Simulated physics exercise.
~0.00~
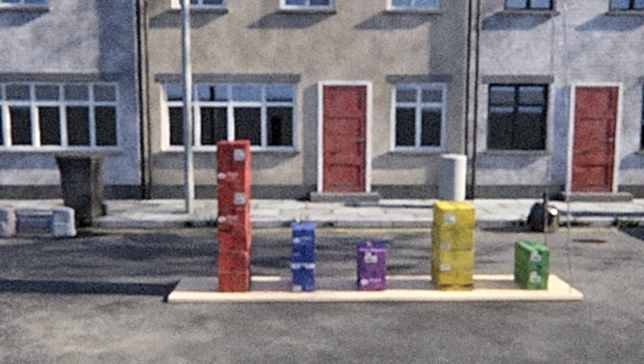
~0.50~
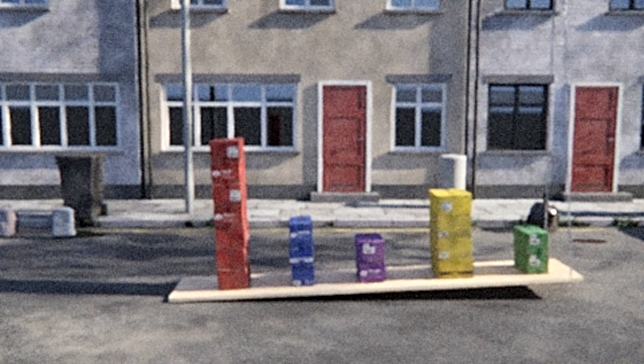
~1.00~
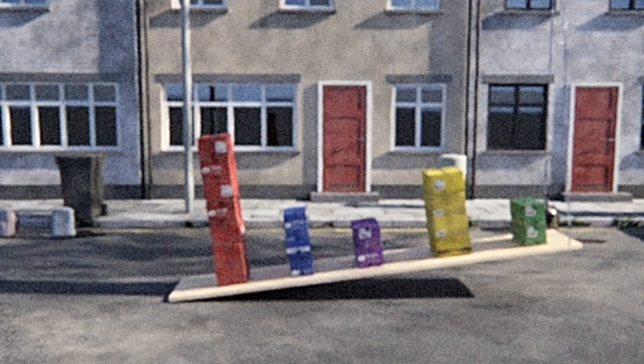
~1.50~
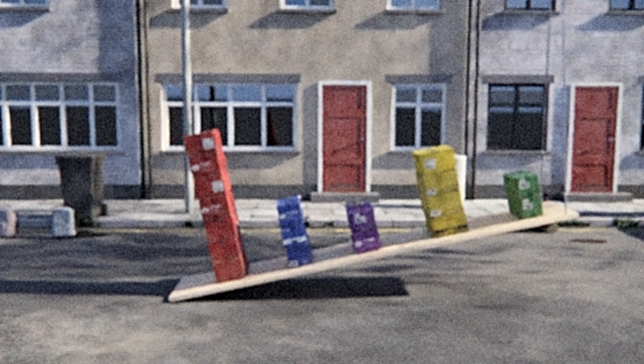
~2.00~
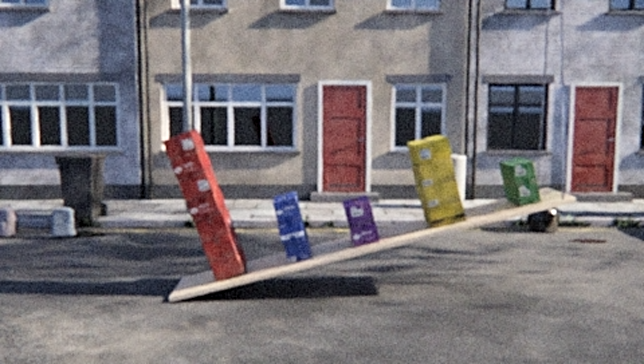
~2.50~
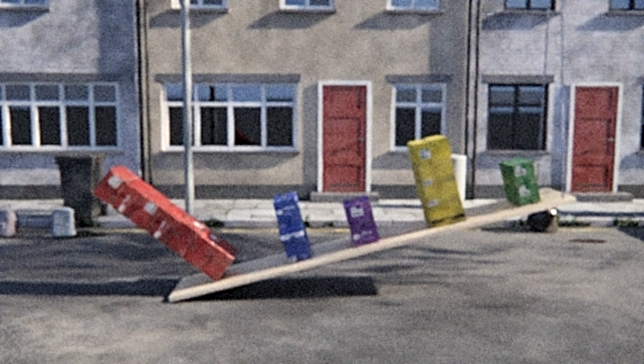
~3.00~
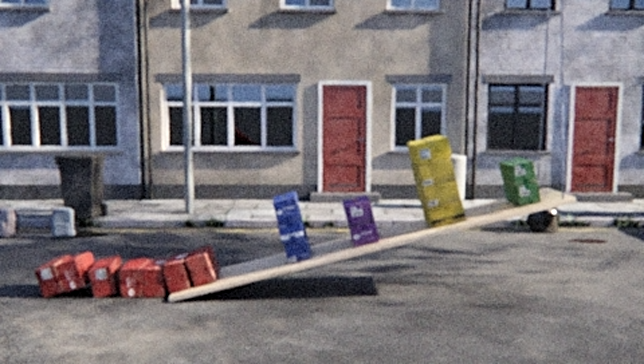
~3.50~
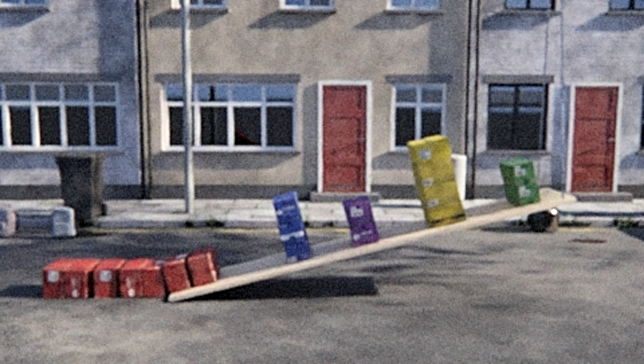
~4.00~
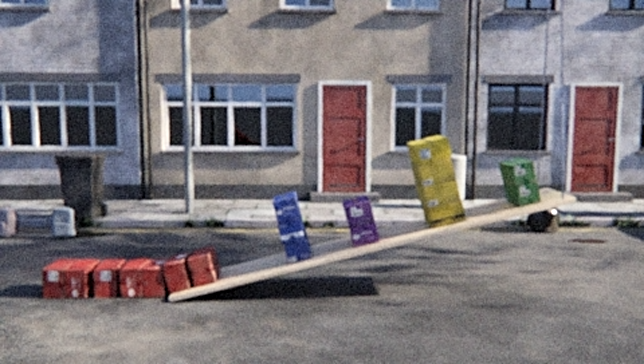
A pale, flat deck carrying five unequal piles of taped cartons lies on a road before terraced houses with red doors, seen from the side by a still camera. From left to right stand a tall red pile, a blue one, a short purple one, a broad yellow one and a low green one. The deck's right end rises while its left end stays down, and every pile leans left with it. The red pile tips further, topples off the low end and lands in a row on the road. The deck stays sloped, the other four piles still standing.
